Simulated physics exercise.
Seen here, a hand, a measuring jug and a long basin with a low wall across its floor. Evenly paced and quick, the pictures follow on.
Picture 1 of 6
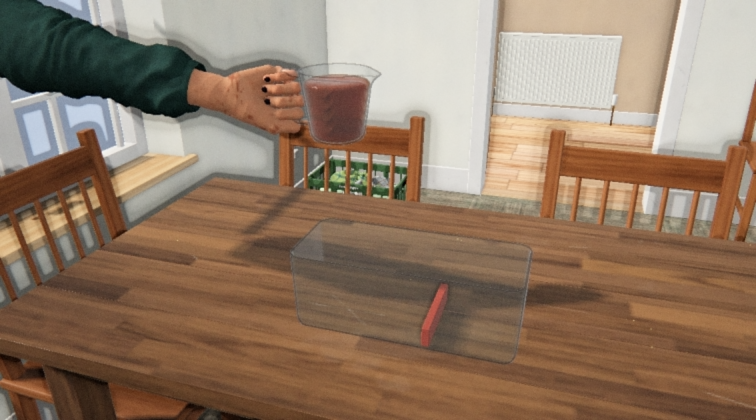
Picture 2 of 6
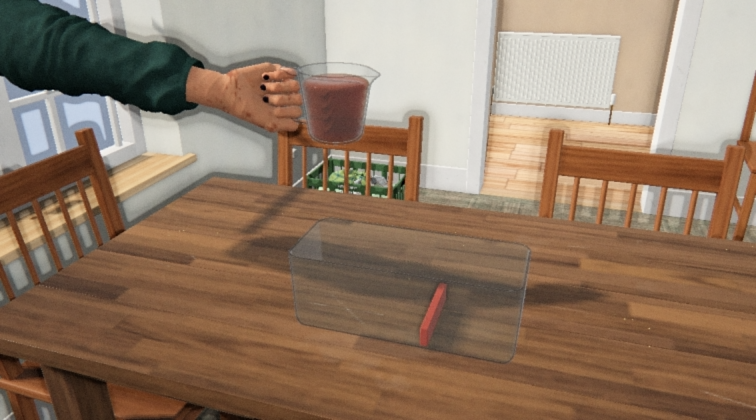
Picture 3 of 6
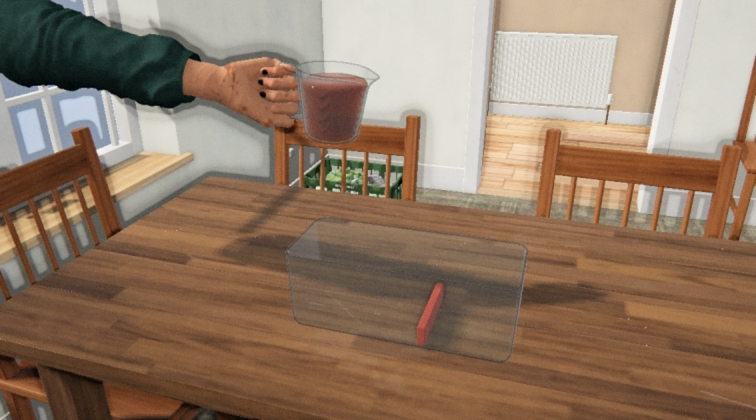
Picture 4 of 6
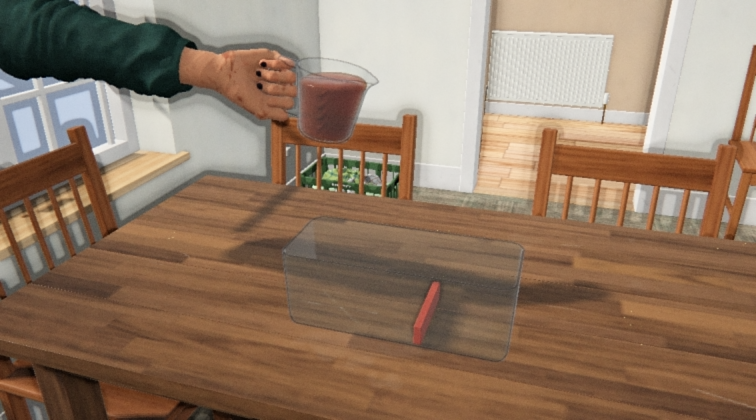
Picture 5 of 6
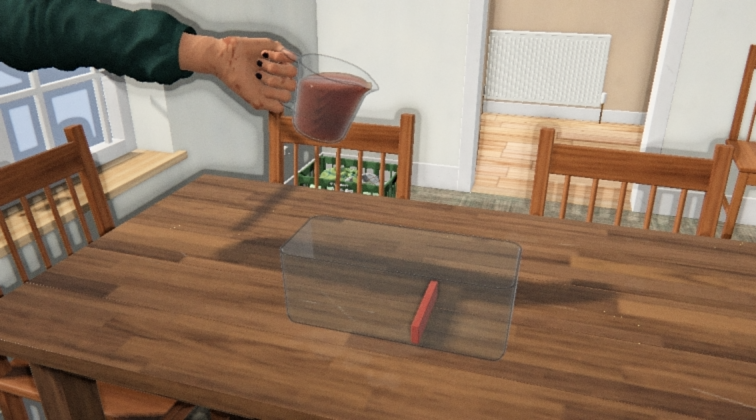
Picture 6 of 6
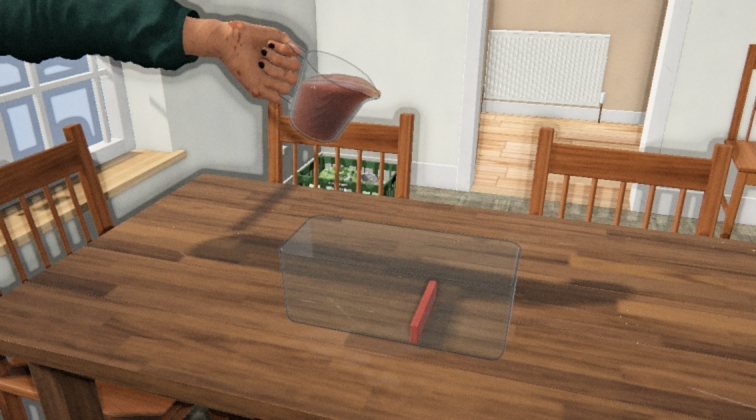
A hand slowly tilts a measuring jug of dark red liquid rightward above a clear basin.
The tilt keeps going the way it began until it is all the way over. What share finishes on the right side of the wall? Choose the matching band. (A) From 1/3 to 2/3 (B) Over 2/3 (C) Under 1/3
A.
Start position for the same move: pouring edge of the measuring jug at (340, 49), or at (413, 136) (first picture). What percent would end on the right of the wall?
In order, some 15 and 85 percent.
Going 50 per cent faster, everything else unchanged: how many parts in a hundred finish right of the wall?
Roughly 40 percent.
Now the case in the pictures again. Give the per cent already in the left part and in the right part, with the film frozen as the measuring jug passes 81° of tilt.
The left part holds 5 percent and the right part 5 percent.
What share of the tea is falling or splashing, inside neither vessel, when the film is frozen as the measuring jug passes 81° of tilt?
About 35 per cent.
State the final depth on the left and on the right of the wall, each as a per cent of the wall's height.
On the left 30 %, on the right 40 %.
A moment on, the measuring jug is tipped on its side and 55 per cent is still to pour, 4 is left of the wall and 6 right of it.
Next, the measuring jug is tipped on its side and 13 per cent is still to pour, 27 is left of the wall and 33 right of it.
Then the measuring jug is tipped on its side and 2 per cent is still to pour, 50 is left of the wall and 41 right of it.
Later the measuring jug is tipped on its side and 0 per cent is still to pour, 55 is left of the wall and 42 right of it.
In the end 55 per cent lies left of the wall, 42 right of it and 2 outside.
